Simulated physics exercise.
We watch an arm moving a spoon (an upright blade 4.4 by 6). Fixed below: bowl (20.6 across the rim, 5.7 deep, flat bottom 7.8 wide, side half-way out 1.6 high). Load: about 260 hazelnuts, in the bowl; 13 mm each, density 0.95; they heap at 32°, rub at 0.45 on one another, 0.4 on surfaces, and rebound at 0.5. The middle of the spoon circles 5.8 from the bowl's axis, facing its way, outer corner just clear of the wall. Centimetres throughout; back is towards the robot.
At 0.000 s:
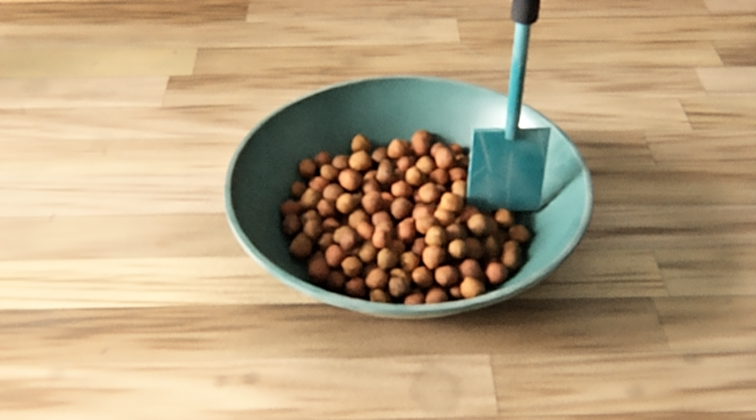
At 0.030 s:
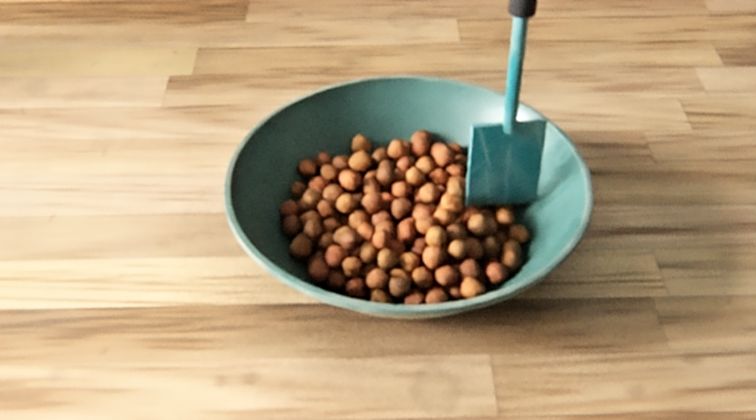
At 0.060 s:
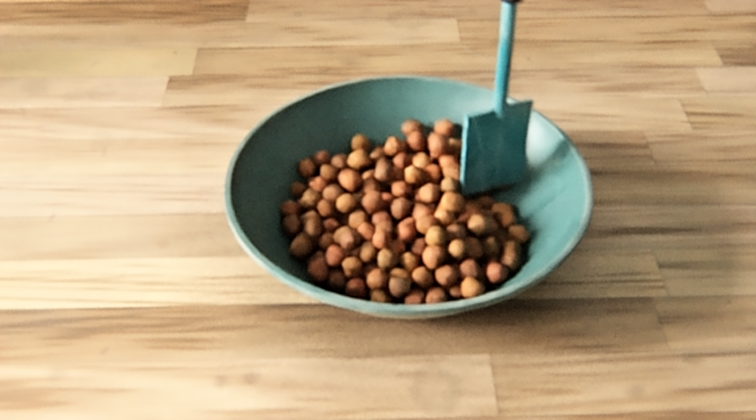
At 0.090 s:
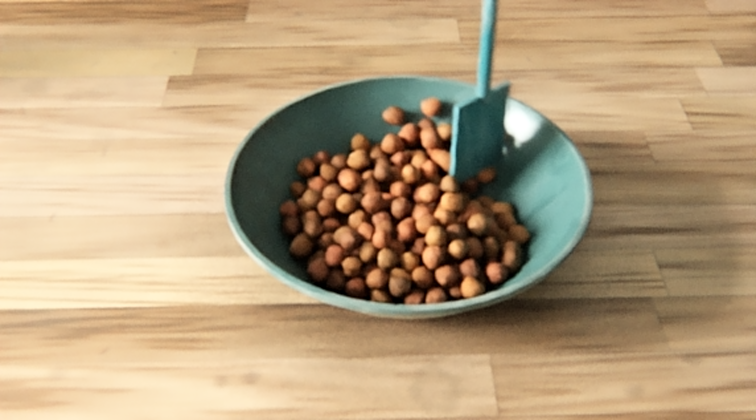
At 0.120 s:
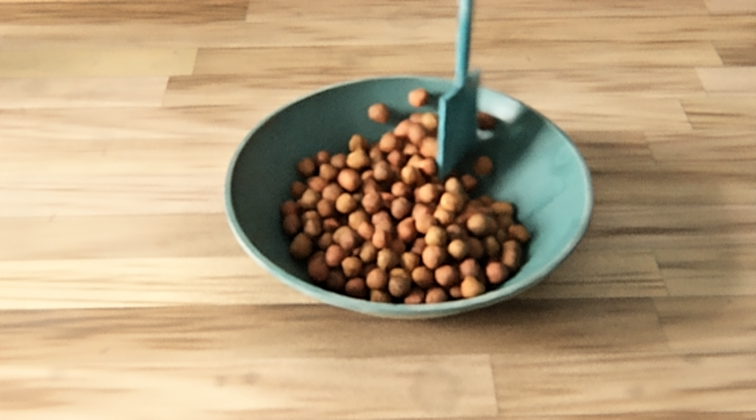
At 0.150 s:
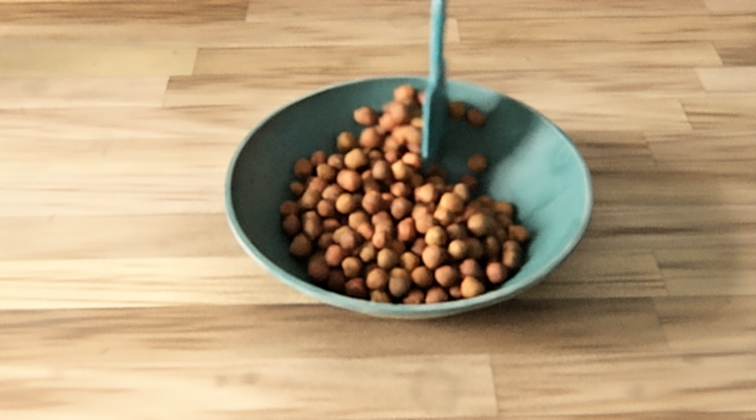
A teal spatula sweeps leftward through brown nuts in a teal bowl, turning edge-on.
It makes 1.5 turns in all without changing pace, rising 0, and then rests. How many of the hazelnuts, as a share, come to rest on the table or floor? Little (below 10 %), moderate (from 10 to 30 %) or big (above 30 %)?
Share on the table or floor: Moderate (from 10 to 30 %).
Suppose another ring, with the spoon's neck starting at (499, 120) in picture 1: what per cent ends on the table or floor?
Some 20 per cent.
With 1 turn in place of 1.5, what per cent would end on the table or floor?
Then about 10 per cent.
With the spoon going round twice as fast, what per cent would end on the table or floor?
In that case some 50 per cent.
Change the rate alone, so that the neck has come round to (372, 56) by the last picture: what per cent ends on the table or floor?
Some 40 per cent.
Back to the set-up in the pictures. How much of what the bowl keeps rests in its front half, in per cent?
About 65 per cent.
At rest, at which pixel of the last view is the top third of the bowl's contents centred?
Near (352, 249).
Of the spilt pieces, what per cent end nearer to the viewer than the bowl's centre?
Some 60 per cent.
After 0.49 s, 254° round, highest piece 8 above the table; 242 in the bowl, 7 on the table or floor, 9 in flight or on the tool.
After 0.83 s, 77° round, highest piece 8 above the table; 222 in the bowl, 32 on the table or floor, 4 in flight or on the tool.
After 1.20 s, 180° round, highest piece 5 above the table; 211 in the bowl, 47 on the table or floor.
After 1.90 s, 180° round, highest piece 5 above the table; 211 in the bowl, 47 on the table or floor.
In the end, 211 in the bowl, 47 on the table or floor. That is 18 % on the table or floor.
